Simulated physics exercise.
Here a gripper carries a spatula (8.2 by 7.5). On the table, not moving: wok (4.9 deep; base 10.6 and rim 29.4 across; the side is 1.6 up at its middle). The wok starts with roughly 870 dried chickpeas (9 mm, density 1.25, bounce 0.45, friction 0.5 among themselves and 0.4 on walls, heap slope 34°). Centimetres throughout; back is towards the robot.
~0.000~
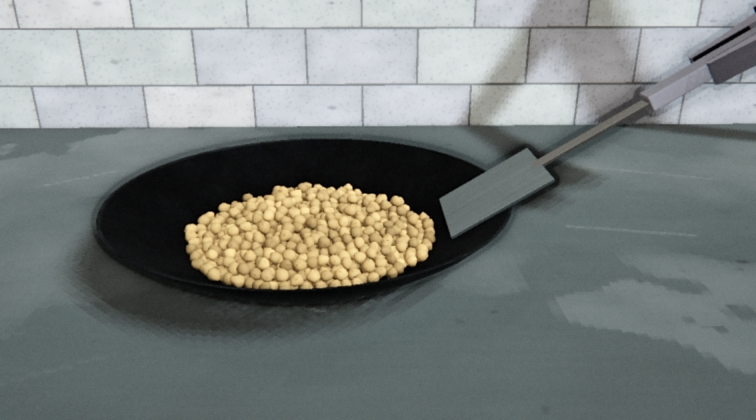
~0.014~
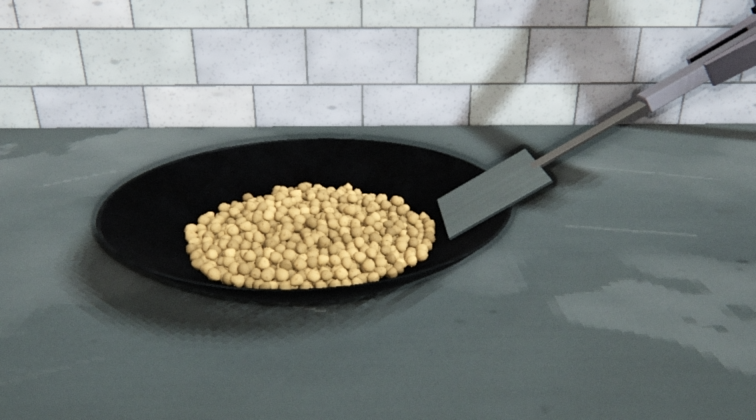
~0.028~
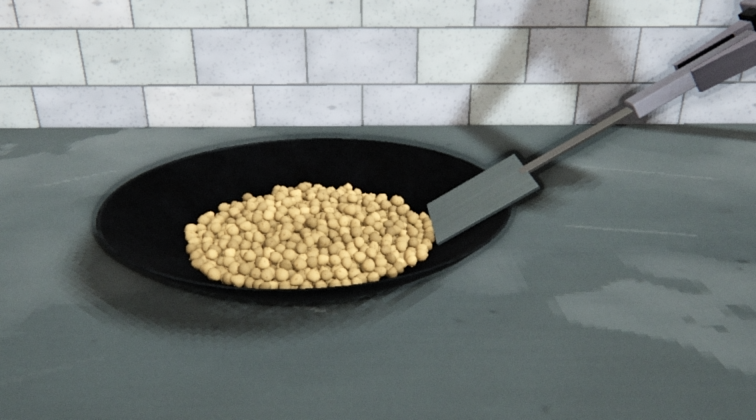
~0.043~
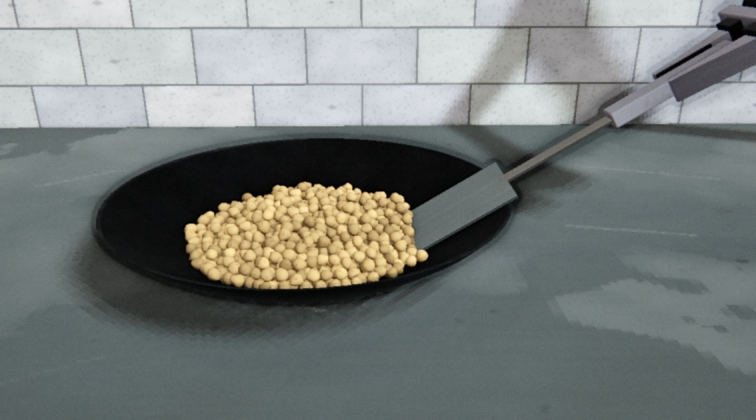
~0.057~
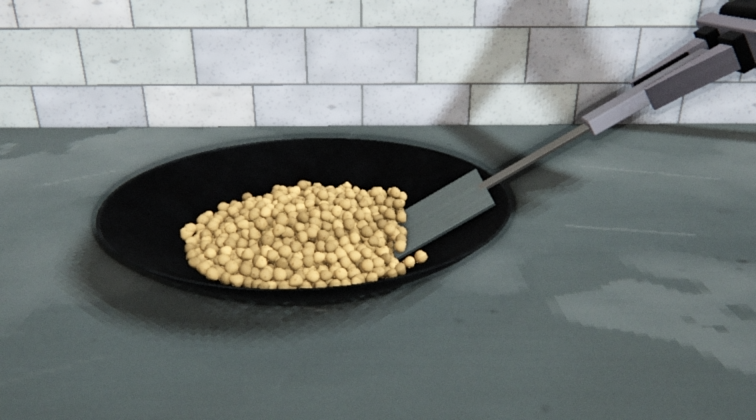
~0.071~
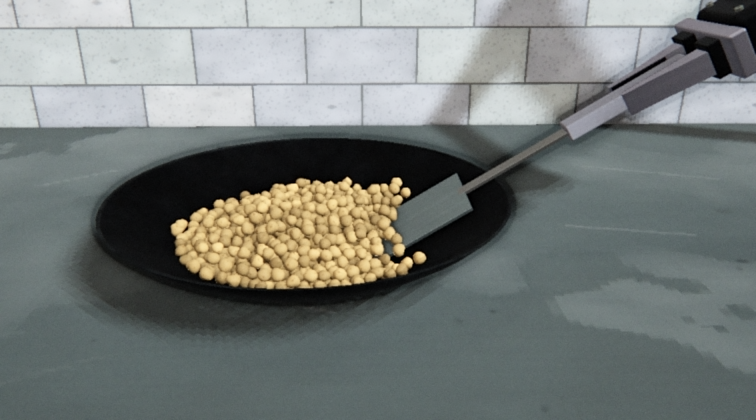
On a mottled grey-green countertop before a white tiled wall, the view looks slightly down from a fixed position. A wide black wok holds a broad heap of pale tan chickpeas, with a flat grey spatula slanting in from a gripper at upper right. The spatula barely shifts at first, then slides left and slightly downward into the heap's right side, pushing chickpeas leftward while a few separate around its blade.
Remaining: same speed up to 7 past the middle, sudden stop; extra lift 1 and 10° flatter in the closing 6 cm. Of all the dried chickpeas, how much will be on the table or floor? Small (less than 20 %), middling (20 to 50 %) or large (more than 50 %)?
On the table or floor the share is small, less than 20 %.
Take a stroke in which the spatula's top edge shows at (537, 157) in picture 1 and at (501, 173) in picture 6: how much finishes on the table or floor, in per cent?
About 0 per cent.
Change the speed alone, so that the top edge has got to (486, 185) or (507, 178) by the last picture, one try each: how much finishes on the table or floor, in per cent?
Some 0 and 0 per cent.
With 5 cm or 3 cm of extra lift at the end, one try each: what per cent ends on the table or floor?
Some 15 and 15 per cent.
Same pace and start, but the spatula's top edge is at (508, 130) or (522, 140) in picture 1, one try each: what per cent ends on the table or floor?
Some 15 and 15 per cent.
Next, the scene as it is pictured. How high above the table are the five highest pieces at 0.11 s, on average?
About 5 cm.
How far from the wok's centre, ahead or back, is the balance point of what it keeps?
Roughly 5.5 cm ahead.
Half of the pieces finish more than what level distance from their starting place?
Roughly 5 cm.
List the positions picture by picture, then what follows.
The first picture shows the spatula top edge at (540, 163), sloping 32°; upper third of the load around (311, 223), from x 190 to 430, top at y 185; 869 in the wok.
The second picture shows the spatula top edge at (538, 164), sloping 32°; upper third of the load around (310, 223), from x 190 to 430, top at y 185.
The third picture shows the spatula top edge at (526, 170), sloping 32°; upper third of the load around (310, 222), from x 190 to 430, top at y 185.
The fourth picture shows the spatula top edge at (506, 178), sloping 32°; upper third of the load around (313, 221), from x 190 to 420, top at y 185.
The fifth picture shows the spatula top edge at (485, 186), sloping 32°; upper third of the load around (313, 219), from x 185 to 420, top at y 185.
The sixth picture shows the spatula top edge at (464, 190), sloping 32°; upper third of the load around (306, 218), from x 175 to 420, top at y 180; 869 in the wok.
After 0.11 s, sloping 32°, highest piece 6 above the table; 869 in the wok.
After 0.14 s, sloping 29°, highest piece 5 above the table; 869 in the wok.
After 0.36 s, sloping 22°, highest piece 7 above the table; 809 in the wok, 38 on the table or floor, 22 on the blade or in flight.
After 1.41 s, sloping 22°, highest piece 6 above the table; 805 in the wok, 64 on the table or floor.
In the end, 805 in the wok, 64 on the table or floor. That is 7 % on the table or floor.
